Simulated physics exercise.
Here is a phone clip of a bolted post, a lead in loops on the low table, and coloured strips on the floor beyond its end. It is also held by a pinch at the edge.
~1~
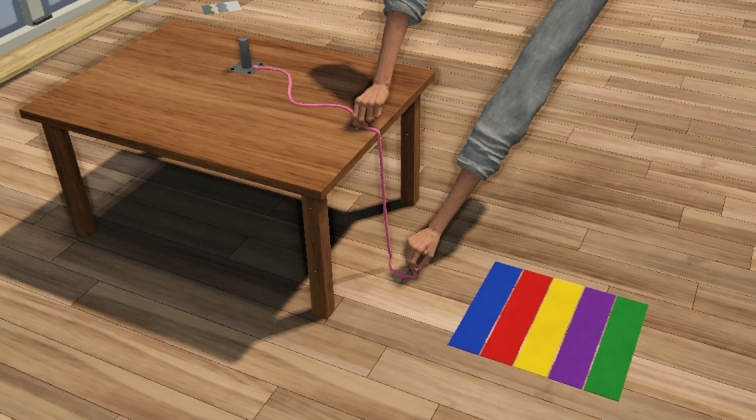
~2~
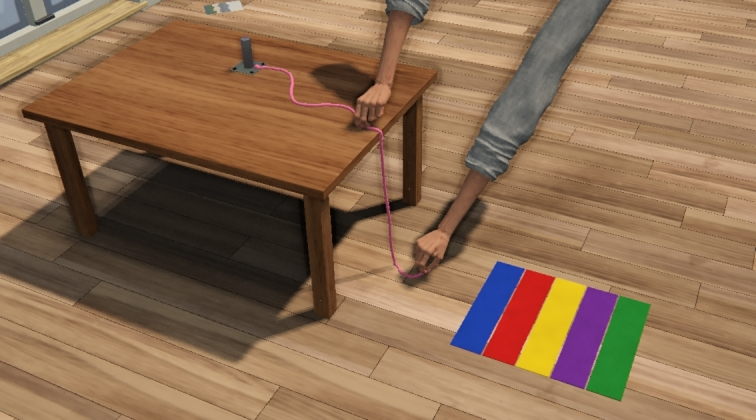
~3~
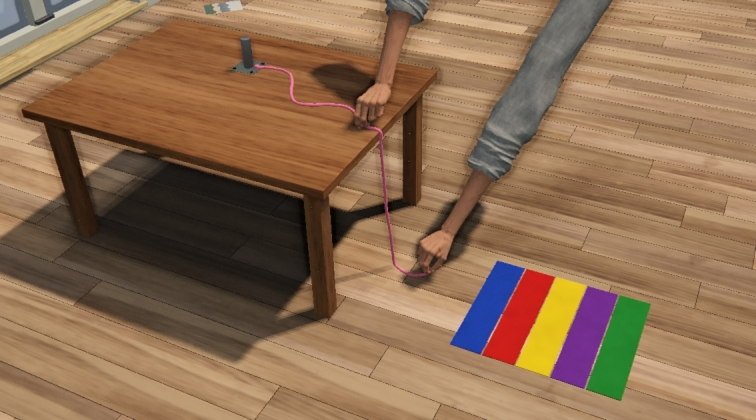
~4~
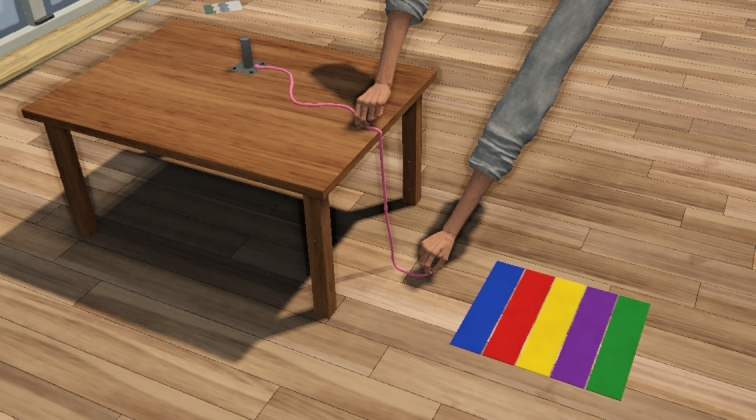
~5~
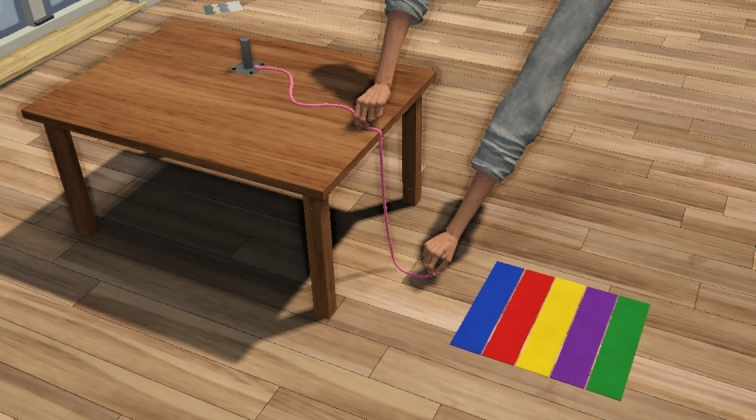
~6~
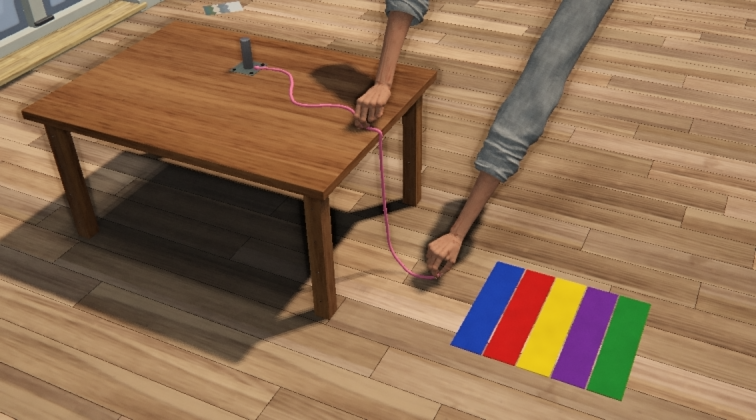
To begin with, a pink cord runs from a small post across a wooden table and over its edge, where one hand pinches it while another holds the end near the floor. The lower hand then shifts slightly right, toward the coloured strips, while the upper hand stays put.
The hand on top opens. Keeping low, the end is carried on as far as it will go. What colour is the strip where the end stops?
It is yellow.
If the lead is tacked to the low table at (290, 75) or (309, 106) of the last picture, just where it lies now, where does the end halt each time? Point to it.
Pixel positions per try: (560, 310); (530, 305).
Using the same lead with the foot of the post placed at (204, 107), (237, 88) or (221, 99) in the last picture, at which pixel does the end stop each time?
Results per try: (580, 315); (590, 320); (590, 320).
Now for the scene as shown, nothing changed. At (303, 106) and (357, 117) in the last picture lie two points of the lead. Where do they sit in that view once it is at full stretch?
First point (337, 101), second point (388, 123).
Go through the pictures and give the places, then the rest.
In the first frame, end (417, 269); blue (472, 333); red (504, 343); yellow (537, 354); purple (572, 365); green (607, 377).
In the second frame, end (426, 271); lead through (283, 70) (292, 98) (348, 108) (381, 141) (387, 203) (393, 255).
In the third frame, end (429, 272).
In the fourth frame, end (431, 272); lead through (282, 70) (292, 98) (348, 108) (380, 141) (385, 202) (393, 254).
In the fifth frame, end (435, 274).
In the sixth frame, end (438, 275); lead through (282, 71) (292, 99) (348, 109) (380, 141) (384, 202) (395, 256).
Early on, end near (508, 295); over blue.
Midway, end near (542, 306); over yellow.
At the end of the slack, end near (563, 312); over yellow. Over yellow.
